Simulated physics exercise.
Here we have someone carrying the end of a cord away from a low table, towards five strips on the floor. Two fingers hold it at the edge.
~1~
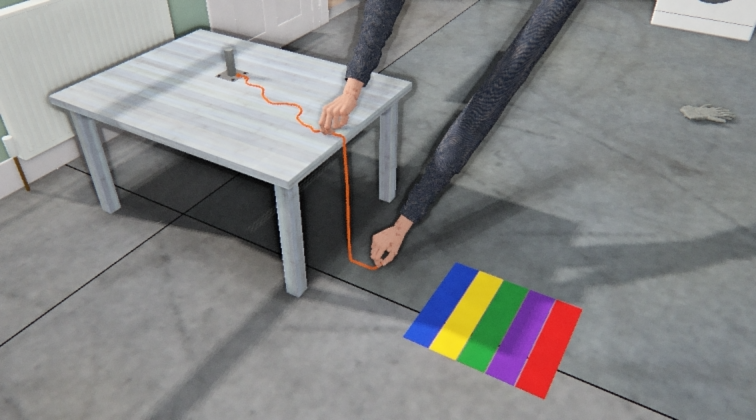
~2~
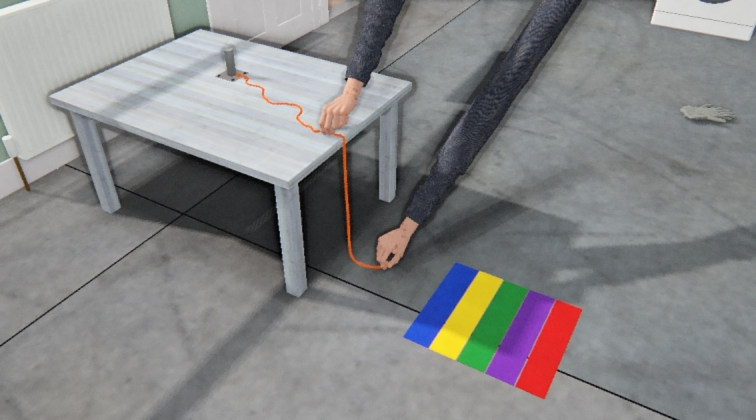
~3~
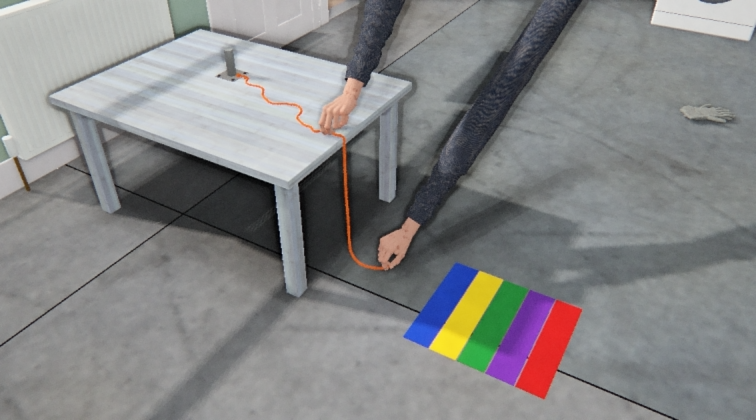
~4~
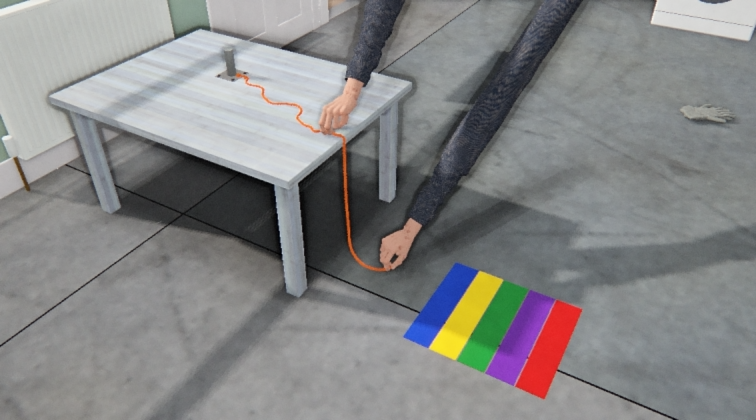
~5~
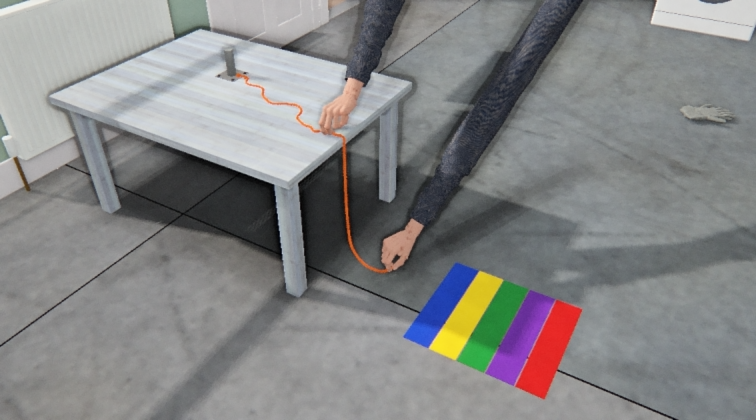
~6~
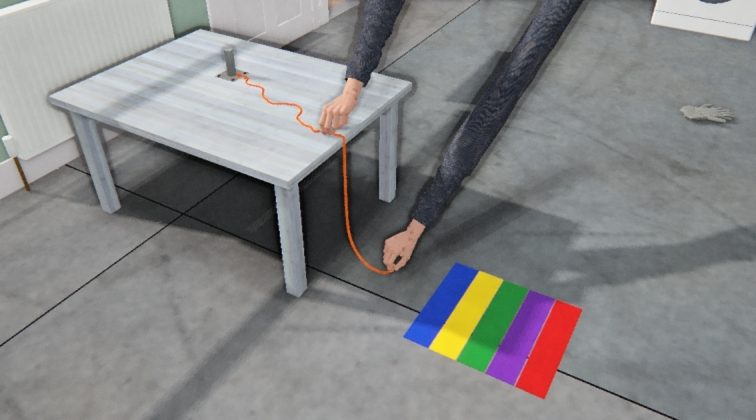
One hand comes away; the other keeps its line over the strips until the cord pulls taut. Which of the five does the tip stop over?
The end stops over the green strip.
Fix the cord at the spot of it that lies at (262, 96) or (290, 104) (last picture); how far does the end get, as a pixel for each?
In that order: (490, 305) and (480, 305).
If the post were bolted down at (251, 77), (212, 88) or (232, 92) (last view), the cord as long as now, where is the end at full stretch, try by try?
Try by try, around (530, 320), (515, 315) and (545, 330).
Soon after, end near (450, 291); over blue.
After that, end near (485, 305); over yellow.
At the stop, end near (505, 313); over green. It gets as far as the green strip.
